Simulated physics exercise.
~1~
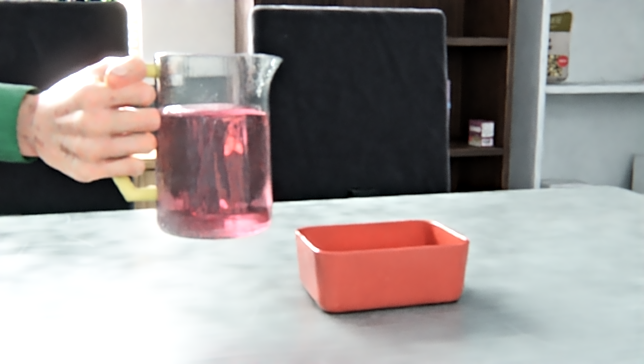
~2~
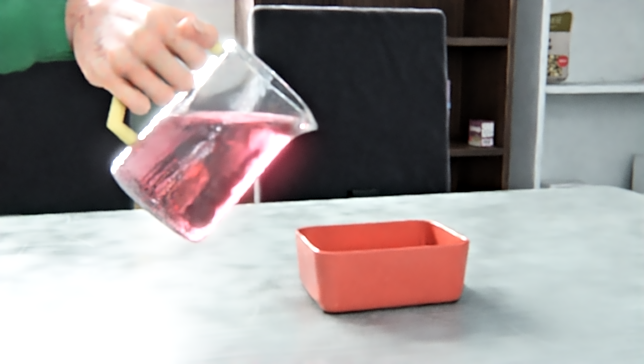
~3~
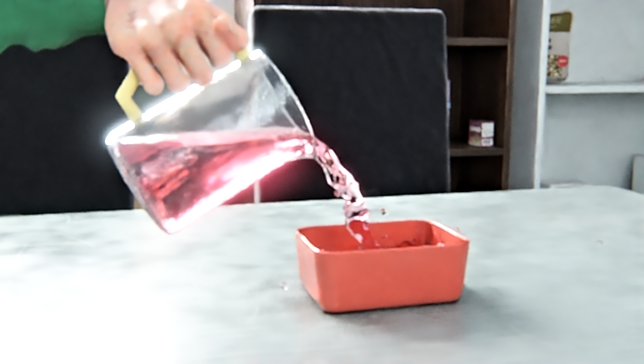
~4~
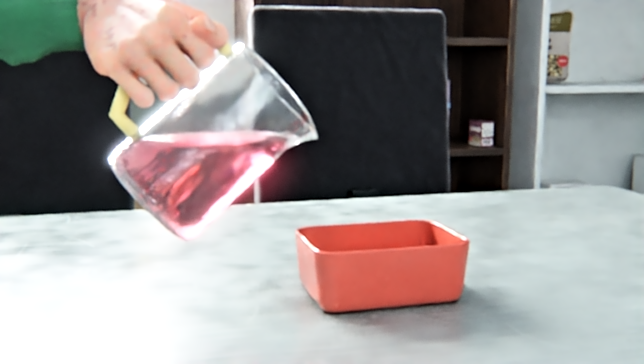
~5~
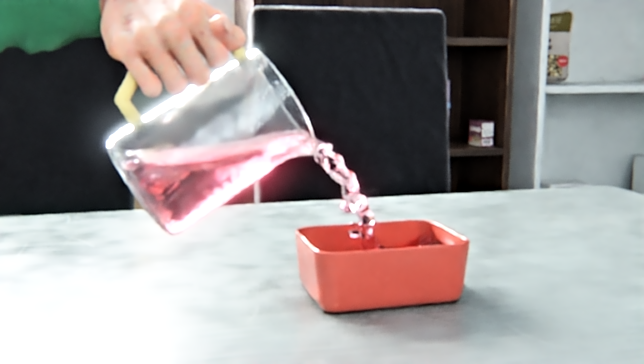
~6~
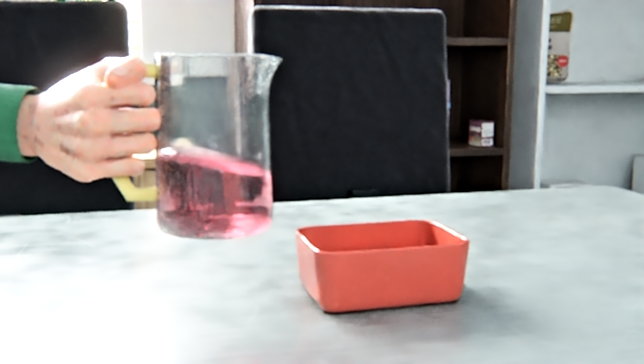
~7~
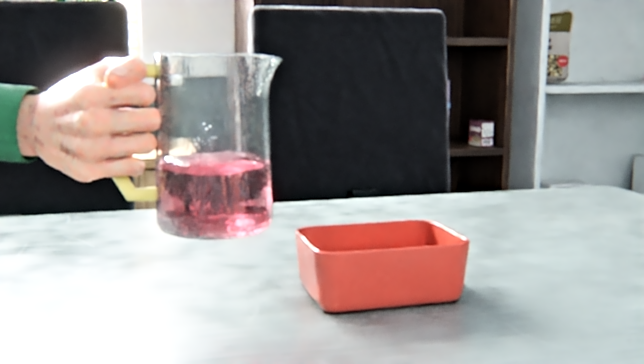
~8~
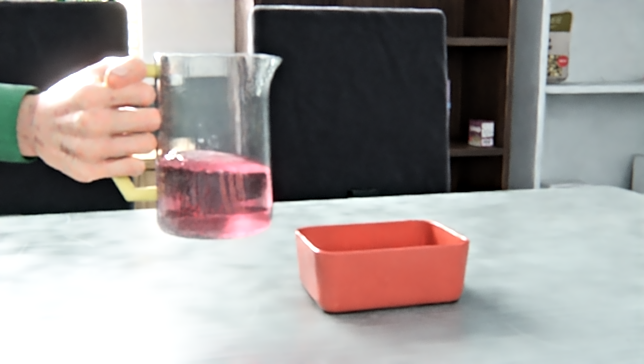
A hand in a green sleeve holds a clear glass jug of pink liquid by its yellowish handle at the left, above a pale grey table seen from the front by a still camera. An empty orange-red oblong tub sits to the right, with dark chair backs and shelves behind. The hand tips the jug rightward and a pink stream falls into the tub. It eases the jug back and the stream stops, then tilts it again for a second pour. Finally the jug is levelled, and its liquid settles noticeably lower than at the start.
